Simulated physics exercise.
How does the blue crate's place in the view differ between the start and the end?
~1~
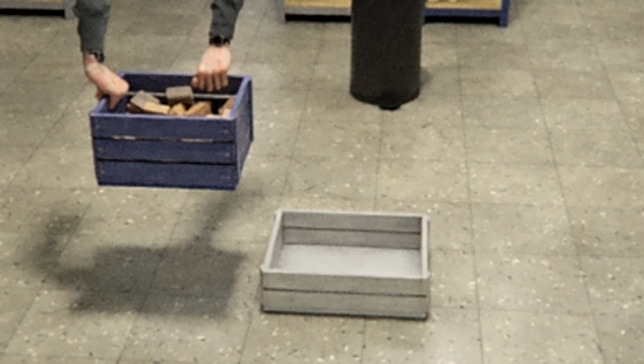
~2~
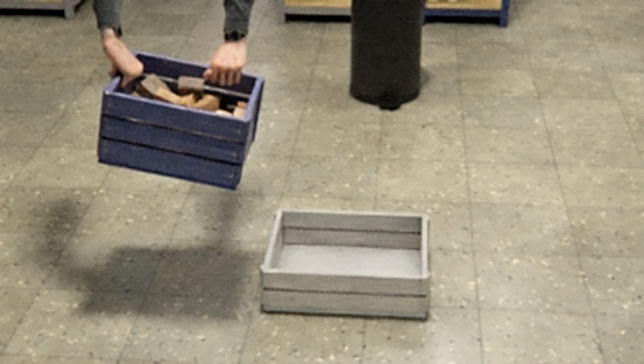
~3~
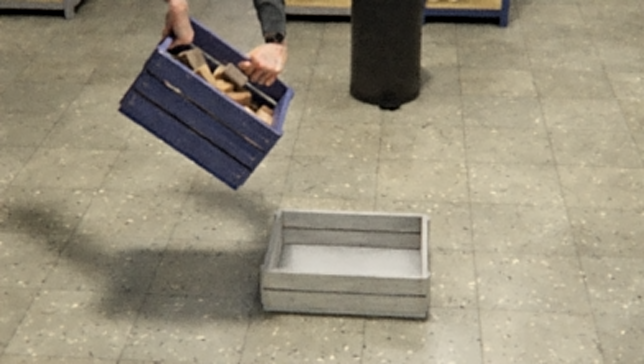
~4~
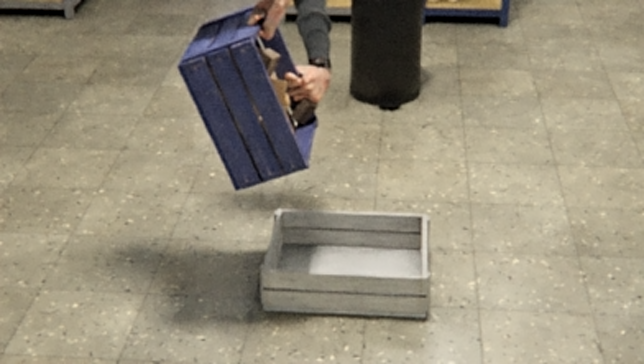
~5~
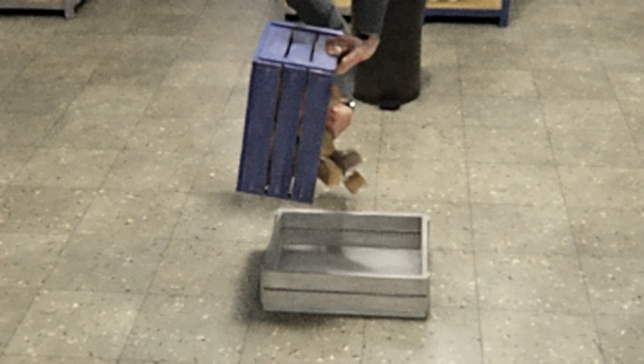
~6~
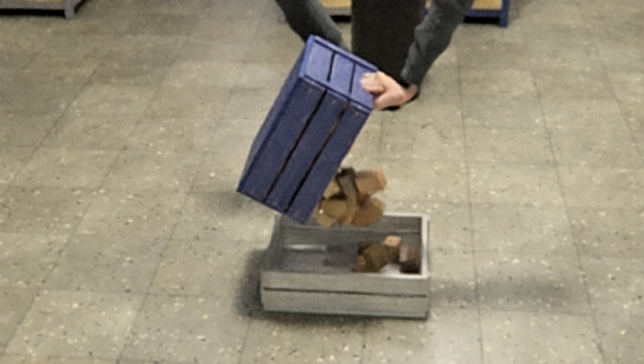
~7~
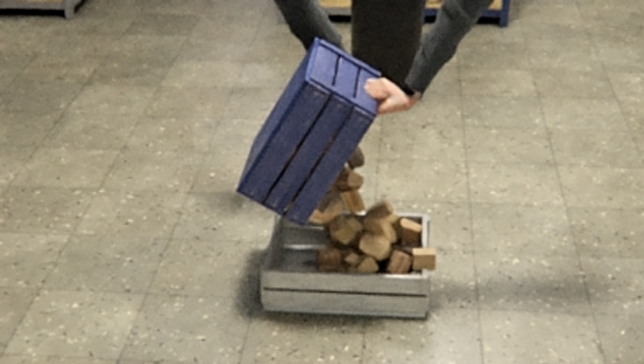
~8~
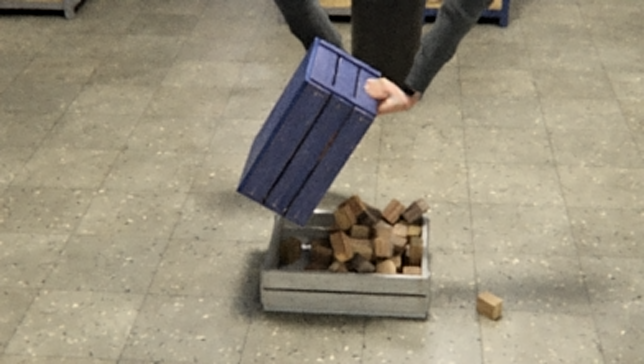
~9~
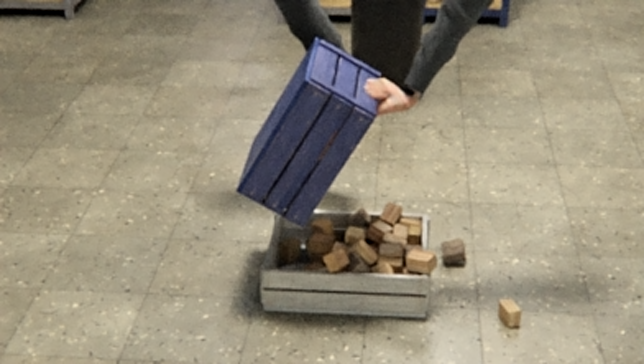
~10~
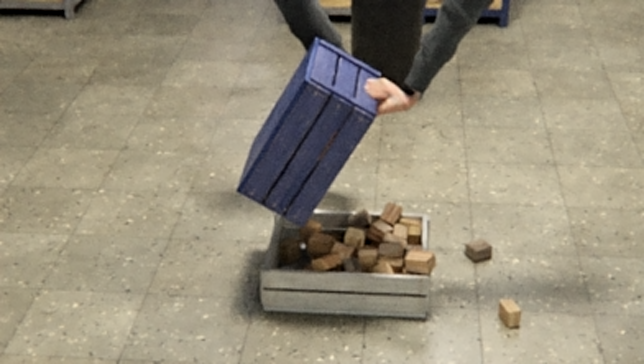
At the start the blue crate is held over on the left, beyond the left side of the white box. By the end it is further right, tipped steeply just above the box's left part.
On a speckled tiled floor, two hands tipping a blue crate of wooden offcuts into a white box, two pieces landing outside.
